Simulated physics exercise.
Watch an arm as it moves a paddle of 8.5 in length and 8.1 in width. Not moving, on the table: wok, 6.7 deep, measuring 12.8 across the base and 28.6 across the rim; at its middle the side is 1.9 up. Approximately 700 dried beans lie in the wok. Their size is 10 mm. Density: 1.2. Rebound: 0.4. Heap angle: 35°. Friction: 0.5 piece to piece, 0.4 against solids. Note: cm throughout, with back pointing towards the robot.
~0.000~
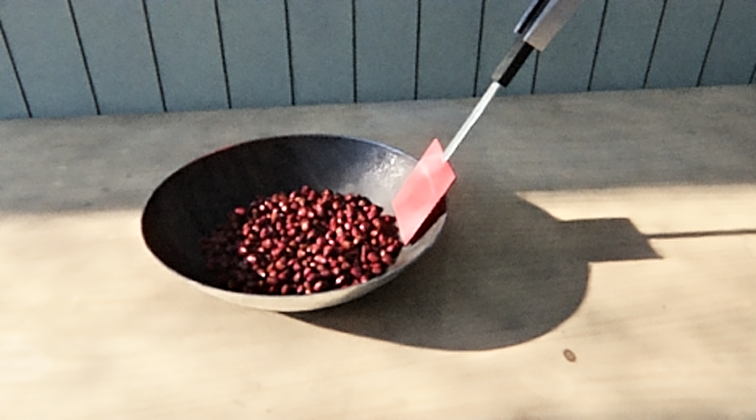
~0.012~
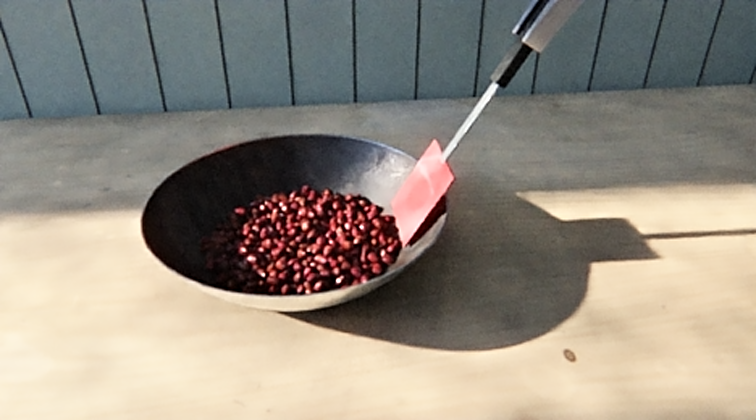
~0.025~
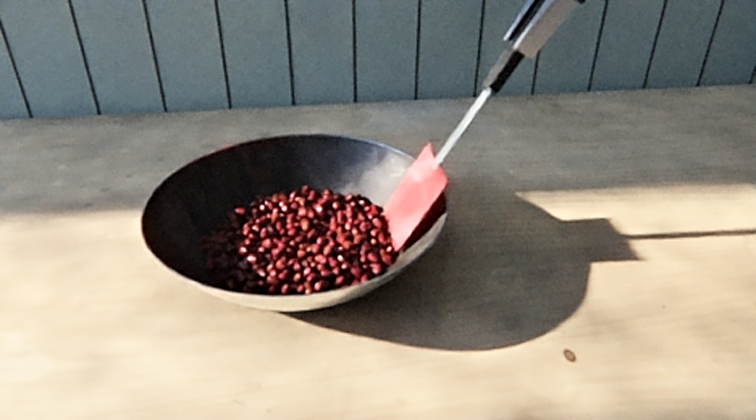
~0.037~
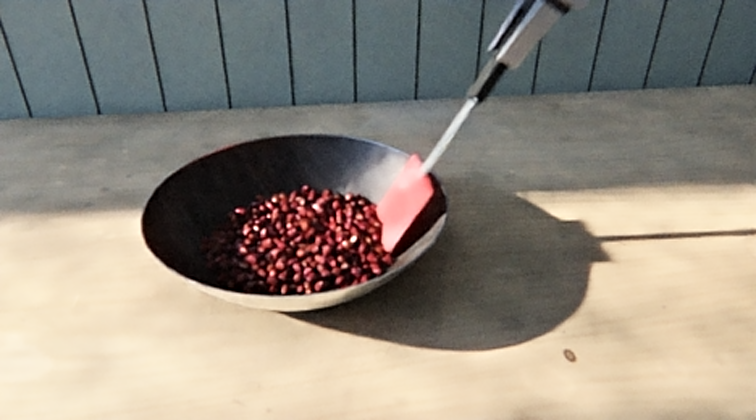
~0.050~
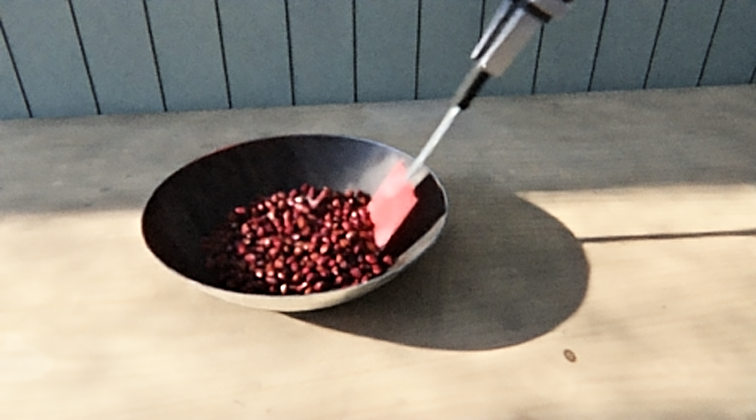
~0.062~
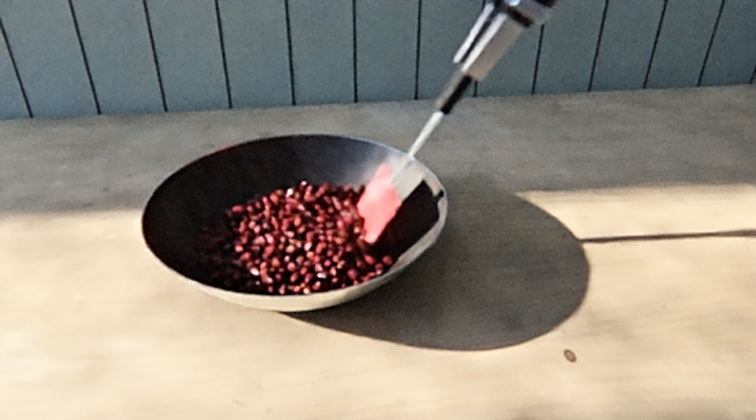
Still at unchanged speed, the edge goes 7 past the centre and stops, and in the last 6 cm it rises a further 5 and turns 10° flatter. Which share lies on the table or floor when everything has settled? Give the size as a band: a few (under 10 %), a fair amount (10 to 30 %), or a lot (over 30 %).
A fair amount, between 10 and 30 %.
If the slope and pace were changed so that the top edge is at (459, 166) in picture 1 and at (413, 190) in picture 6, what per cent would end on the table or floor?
It comes to something like 15 %, give or take.
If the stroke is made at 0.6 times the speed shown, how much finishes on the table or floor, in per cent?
Around 5 percent would finish on the table or floor.
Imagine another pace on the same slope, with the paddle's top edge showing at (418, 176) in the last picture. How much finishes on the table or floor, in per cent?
Roughly 5 per cent.
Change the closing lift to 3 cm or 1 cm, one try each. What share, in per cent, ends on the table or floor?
I'd say close to 20 percent for the first and close to 10 percent for the second.
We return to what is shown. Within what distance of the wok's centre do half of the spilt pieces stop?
It's around 38 cm.
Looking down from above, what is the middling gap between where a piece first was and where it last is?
It comes out at about 4 cm.
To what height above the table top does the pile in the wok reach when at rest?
Roughly 6.5 centimetres.
After 0.09 s, sloping 59°, highest piece 7 above the table; 700 in the wok.
After 0.12 s, sloping 56°, highest piece 9 above the table; 700 in the wok.
After 0.34 s, sloping 49°, highest piece 14 above the table; 577 in the wok, 31 on the table or floor, 92 on the blade or in flight.
After 1.39 s, sloping 49°, highest piece 7 above the table; 577 in the wok, 123 on the table or floor.
In the end, 577 in the wok, 123 on the table or floor. That is 18 % on the table or floor.
